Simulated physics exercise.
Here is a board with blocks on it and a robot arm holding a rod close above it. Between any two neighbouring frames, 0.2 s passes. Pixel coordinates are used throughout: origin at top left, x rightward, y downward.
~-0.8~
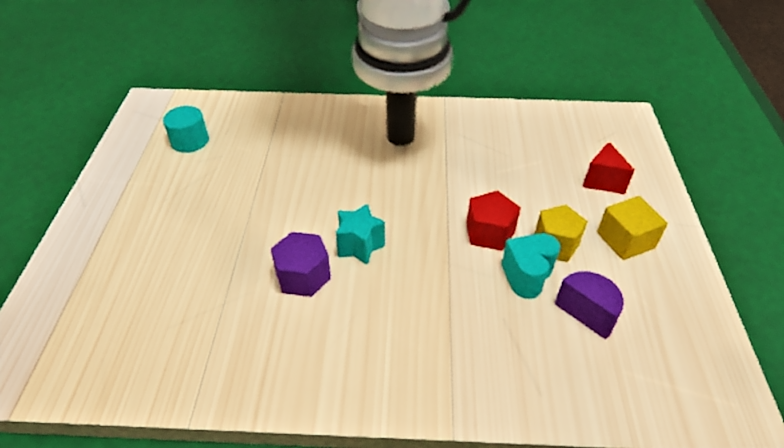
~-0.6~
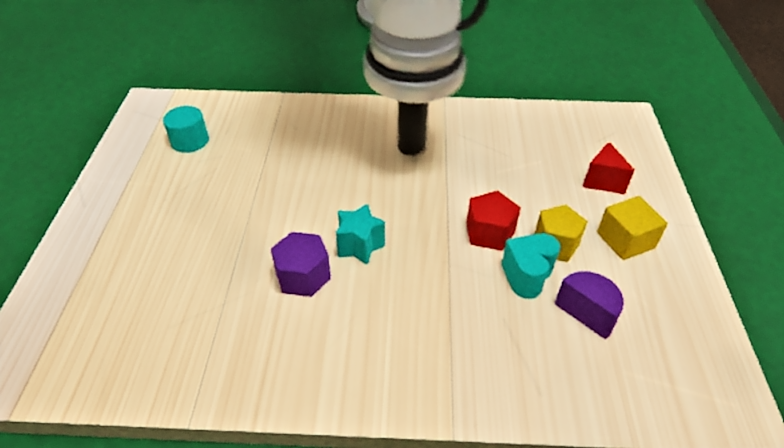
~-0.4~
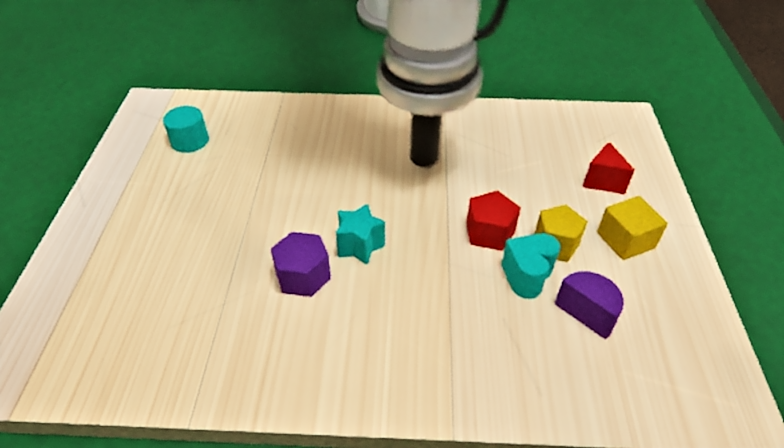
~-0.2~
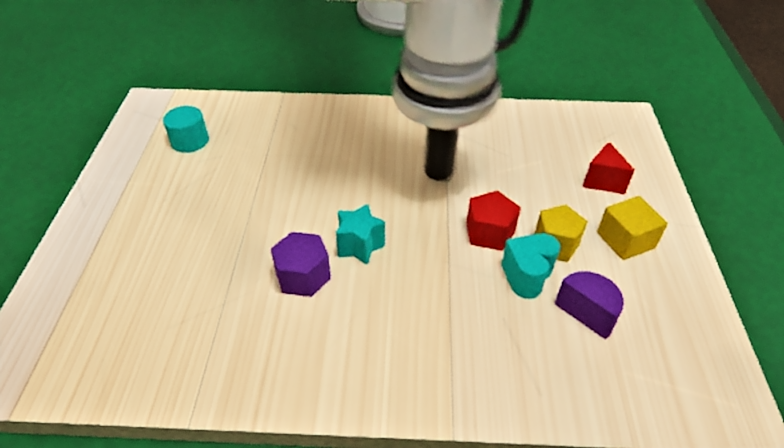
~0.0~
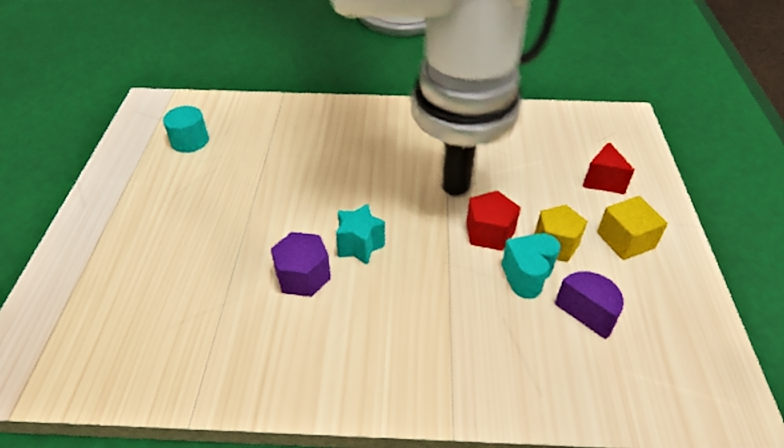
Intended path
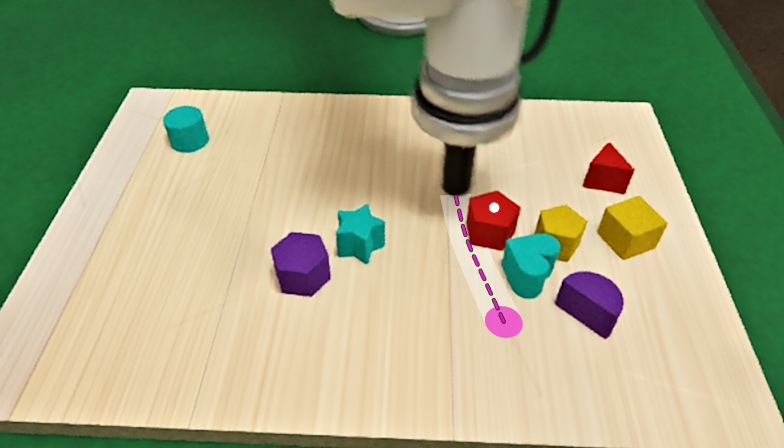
A robot arm moves its black rod down and right above a board of colourful blocks.
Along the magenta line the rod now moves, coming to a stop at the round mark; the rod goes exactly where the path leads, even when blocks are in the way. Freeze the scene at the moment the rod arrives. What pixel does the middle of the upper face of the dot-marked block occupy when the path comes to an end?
My estimate: (526, 238).
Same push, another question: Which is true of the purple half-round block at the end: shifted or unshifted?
Answer: Moved.
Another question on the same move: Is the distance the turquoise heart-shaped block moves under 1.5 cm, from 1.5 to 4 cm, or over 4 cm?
Overall it shifts between 1.5 and 4 cm.
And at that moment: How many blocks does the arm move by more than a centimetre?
Three or more move.
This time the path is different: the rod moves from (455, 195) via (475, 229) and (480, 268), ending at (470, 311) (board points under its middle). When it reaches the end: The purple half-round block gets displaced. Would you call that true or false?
This is true.
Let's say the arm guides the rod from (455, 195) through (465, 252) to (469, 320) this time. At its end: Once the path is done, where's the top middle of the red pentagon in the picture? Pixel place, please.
It is going to be at (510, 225).
The line goes from (455, 195) by way of (465, 233) and (482, 274) to (504, 322); the dot is on the red pentagon.
On the path given first. One third of the way, rod (466, 226); red pentagon (508, 220), turned 40° anticlockwise.
Two thirds of the way, rod (484, 268); red pentagon (525, 238), turned 75° anticlockwise; turquoise heart-shaped block (566, 273); purple half-round block (615, 297), turned 25° anticlockwise.
At the end, rod (506, 314); red pentagon (526, 238), turned 75° anticlockwise; turquoise heart-shaped block (566, 273); yellow pentagon unmoved; purple half-round block (615, 297), turned 25° anticlockwise.
